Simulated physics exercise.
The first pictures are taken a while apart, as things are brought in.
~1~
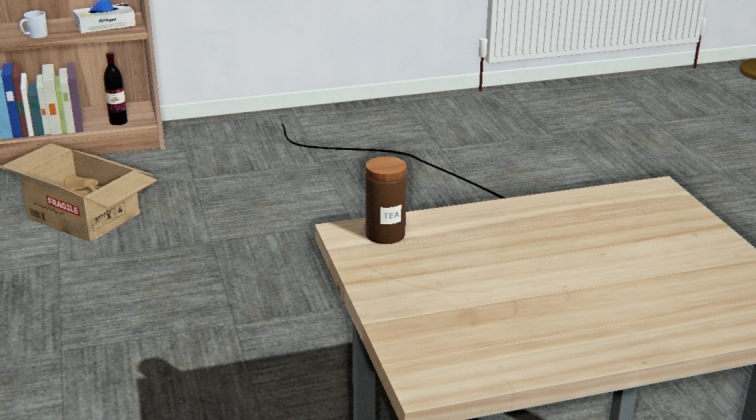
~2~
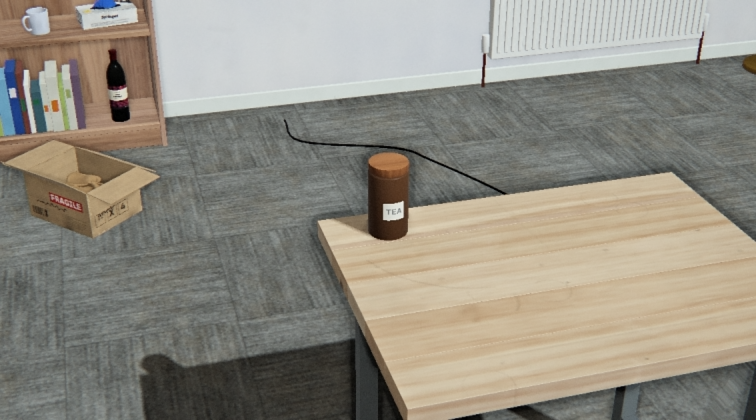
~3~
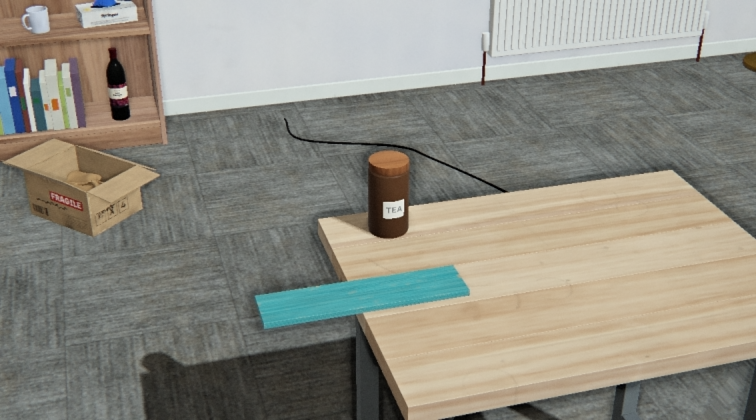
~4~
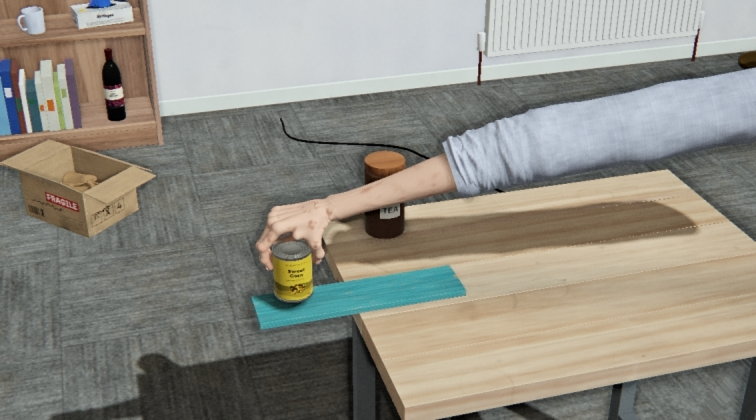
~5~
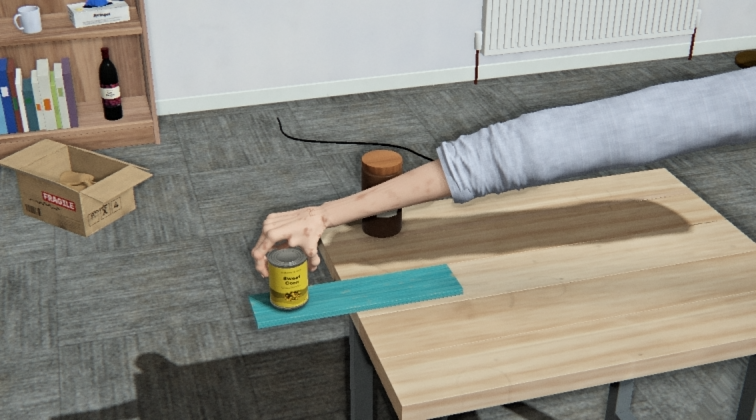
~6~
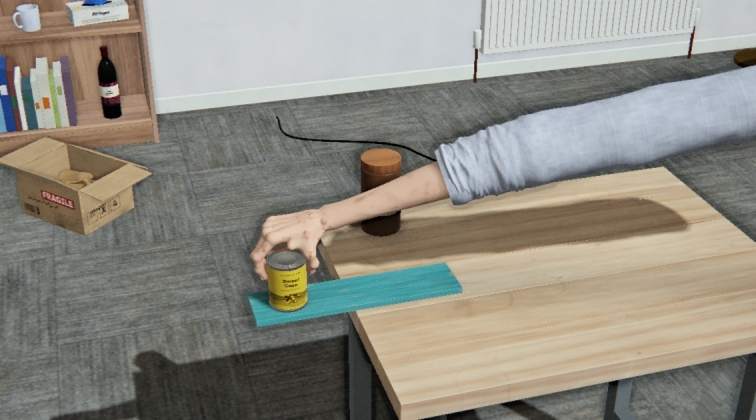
In a carpeted room, a turquoise board appeared beside a brown tea canister, jutting past the table's left edge, then a hand lowered a yellow tin onto its overhanging end and kept hold.
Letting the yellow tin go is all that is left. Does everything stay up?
No.
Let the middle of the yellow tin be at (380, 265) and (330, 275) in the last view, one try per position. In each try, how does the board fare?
Trial 1 - stable; trial 2 - falls.
Then, 0.40 s past the last view, yellow tin now down on the floor or falling; turquoise board on its side.
Then, 0.60 s past the last view, turquoise board now down on the floor or falling.
Then, 0.70 s past the last view, things are still on the move.
Finally, down on the floor or falling, turquoise board and yellow tin; brown jar still in place. The board comes down.
